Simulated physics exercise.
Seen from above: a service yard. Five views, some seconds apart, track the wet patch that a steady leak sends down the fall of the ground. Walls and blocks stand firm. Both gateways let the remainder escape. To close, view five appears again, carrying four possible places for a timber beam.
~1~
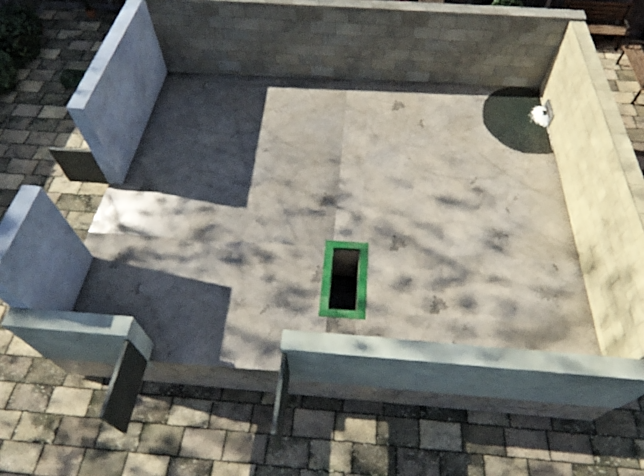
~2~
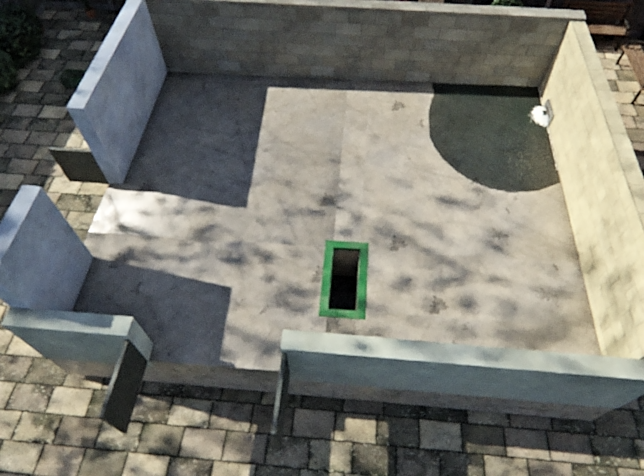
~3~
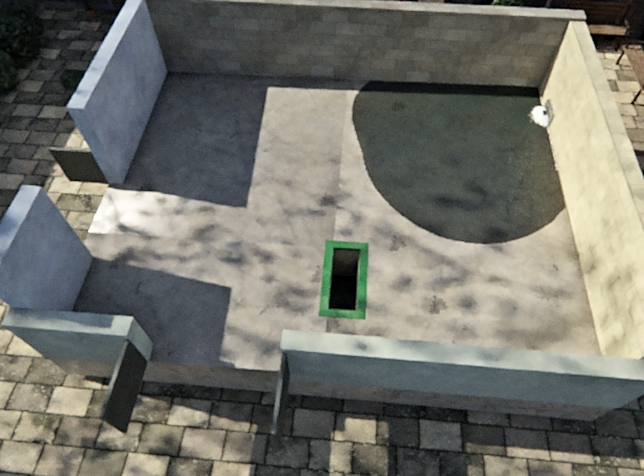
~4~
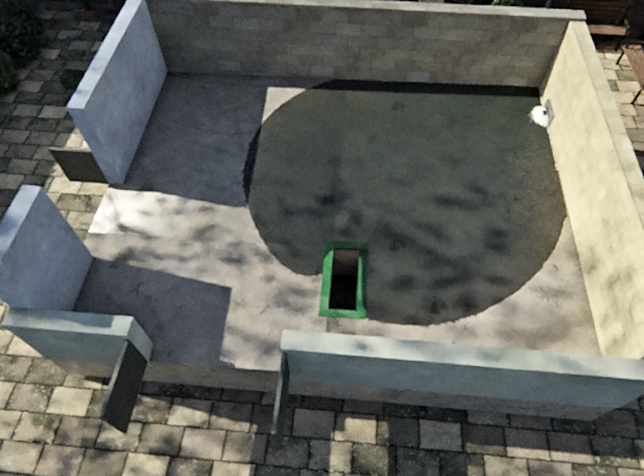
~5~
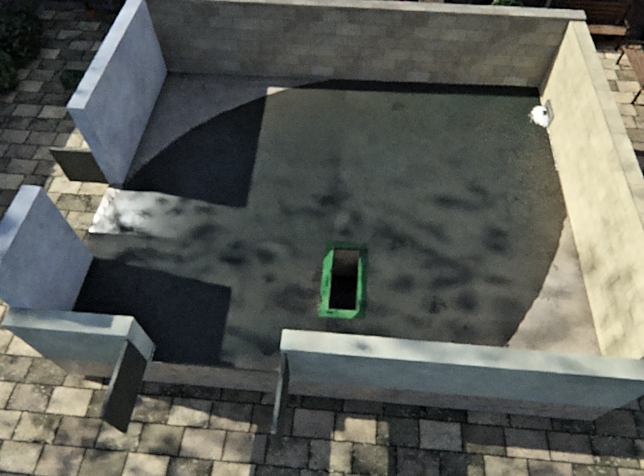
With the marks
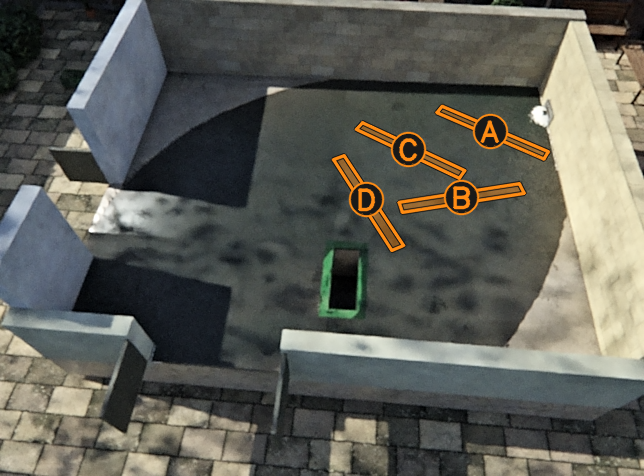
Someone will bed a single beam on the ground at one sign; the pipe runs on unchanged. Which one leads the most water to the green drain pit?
It is C.
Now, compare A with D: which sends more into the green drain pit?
That is place D.
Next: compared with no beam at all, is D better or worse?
Worse.
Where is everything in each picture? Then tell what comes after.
Outfall at (549, 114); green drain pit at (345, 278); open gate at (220, 349); open gate at (109, 219); 4 % of the ground under water, visible out to (488, 107); green drain pit still dry, in the first picture.
In the second picture, 12 % of the ground under water, visible out to (460, 169); green drain pit still dry.
In the third picture, 26 % of the ground under water, visible out to (356, 104); green drain pit still dry.
In the fourth picture, 51 % of the ground under water, visible out to (273, 247); green drain pit taking water.
In the fifth picture, 81 % of the ground under water, visible out to (96, 263); green drain pit taking water.
In orange, A from (439, 109) to (546, 155); B from (400, 207) to (521, 188); C from (359, 126) to (462, 174); D from (338, 157) to (397, 247).
Choosing A, about 5 % of the stream goes into the green drain pit, about 95 % out by the gates.
Choosing B, about 7 % of the stream goes into the green drain pit, about 93 % out by the gates.
Choosing C, about 13 % of the stream goes into the green drain pit, about 87 % out by the gates.
Choosing D, about 9 % of the stream goes into the green drain pit, about 91 % out by the gates.
